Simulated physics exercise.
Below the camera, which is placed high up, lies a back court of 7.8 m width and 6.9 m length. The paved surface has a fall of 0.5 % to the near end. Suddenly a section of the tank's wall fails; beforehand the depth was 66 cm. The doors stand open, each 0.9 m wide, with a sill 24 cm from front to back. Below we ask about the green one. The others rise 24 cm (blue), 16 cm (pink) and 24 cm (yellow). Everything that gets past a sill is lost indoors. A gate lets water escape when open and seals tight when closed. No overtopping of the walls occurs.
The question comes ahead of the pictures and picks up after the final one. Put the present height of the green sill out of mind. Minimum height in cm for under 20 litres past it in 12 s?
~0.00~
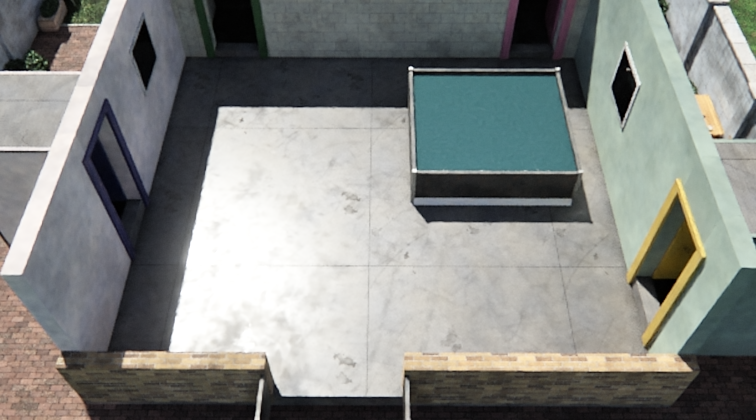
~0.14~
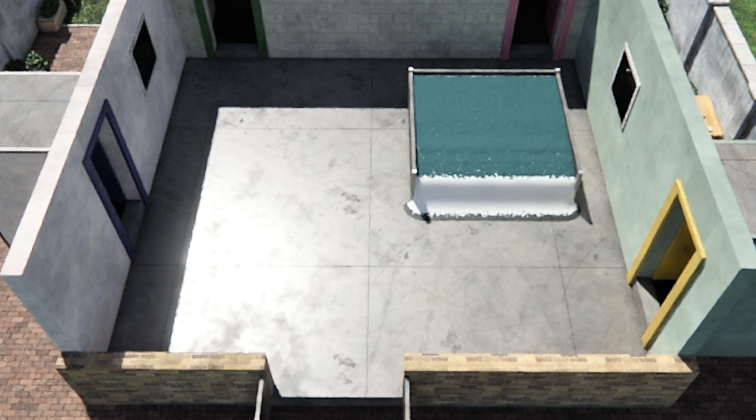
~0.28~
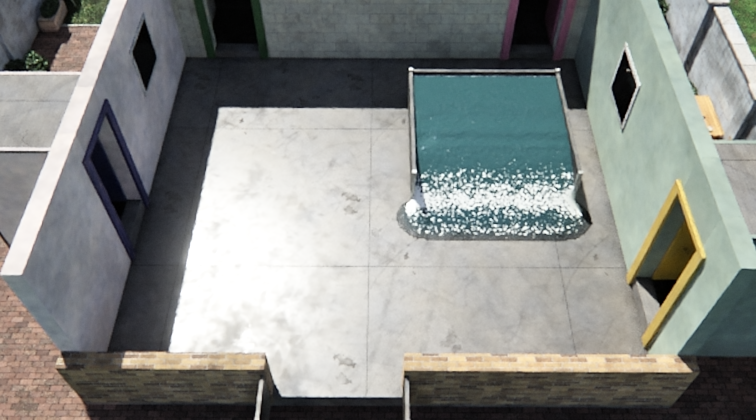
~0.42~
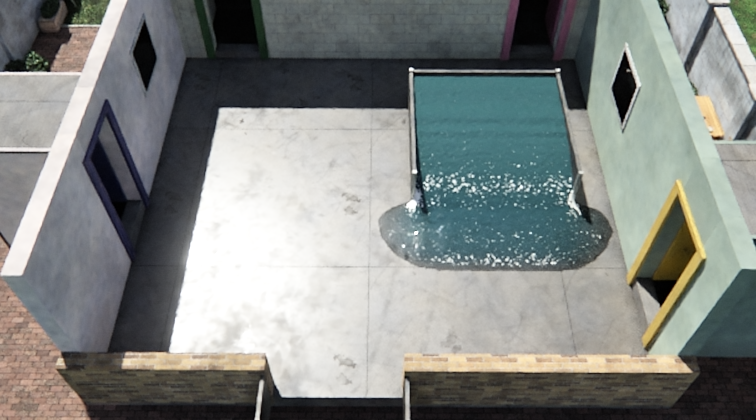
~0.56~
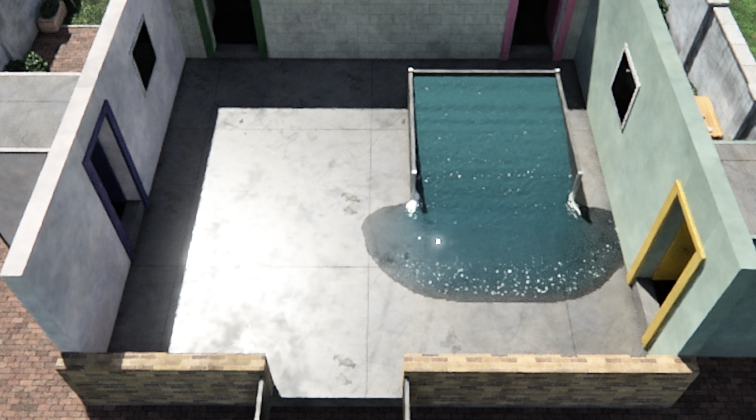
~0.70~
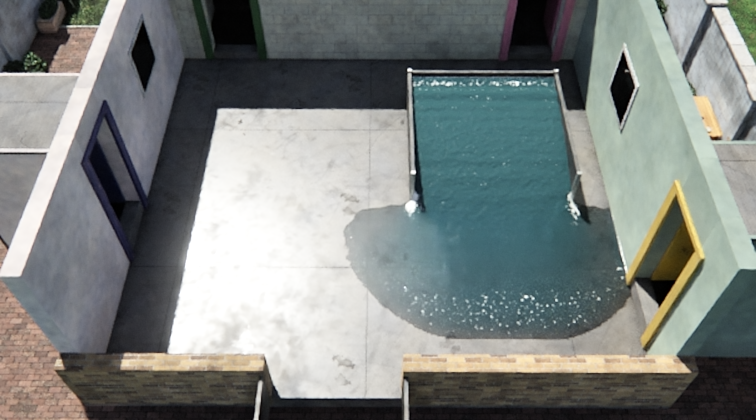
Approx. 9 cm.
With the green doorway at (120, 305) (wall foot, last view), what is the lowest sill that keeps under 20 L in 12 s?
Roughly 16 cm.
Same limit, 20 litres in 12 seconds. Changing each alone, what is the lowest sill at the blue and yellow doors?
Close to 9.5 cm (blue) and close to 30 cm (yellow).
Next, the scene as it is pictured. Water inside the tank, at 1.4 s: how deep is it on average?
38 cm, roughly.
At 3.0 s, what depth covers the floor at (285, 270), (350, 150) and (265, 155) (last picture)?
About 1, 0 and 0 cm respectively.
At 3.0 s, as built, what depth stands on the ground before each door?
Centimetres: Green = 0, blue = 0, pink = 0, yellow = 37.
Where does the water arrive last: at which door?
The answer is the green door.
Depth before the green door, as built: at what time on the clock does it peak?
Peak time: Around 9.0 s.
After 1.4 s water covers 30 % of the floor, deepest (42 cm) near (510, 382); it has not reached the green door.
After 3.0 s water covers 35 % of the floor, deepest (40 cm) near (639, 383); it has not reached the green door.
After 12.0 s water covers 100 % of the floor, deepest (12 cm) near (439, 98); 9 cm at the green door, 0 litres in over its 16 cm sill.
At the green door as built, the water arrived by 7.2 s and peaked near 13 cm at 9.0 s.
Run again over the same 12 s with other heights there, 33 litres in over 8 cm, 4 litres over 11.5 cm. The limit of 20 litres is kept from about 9 cm up.
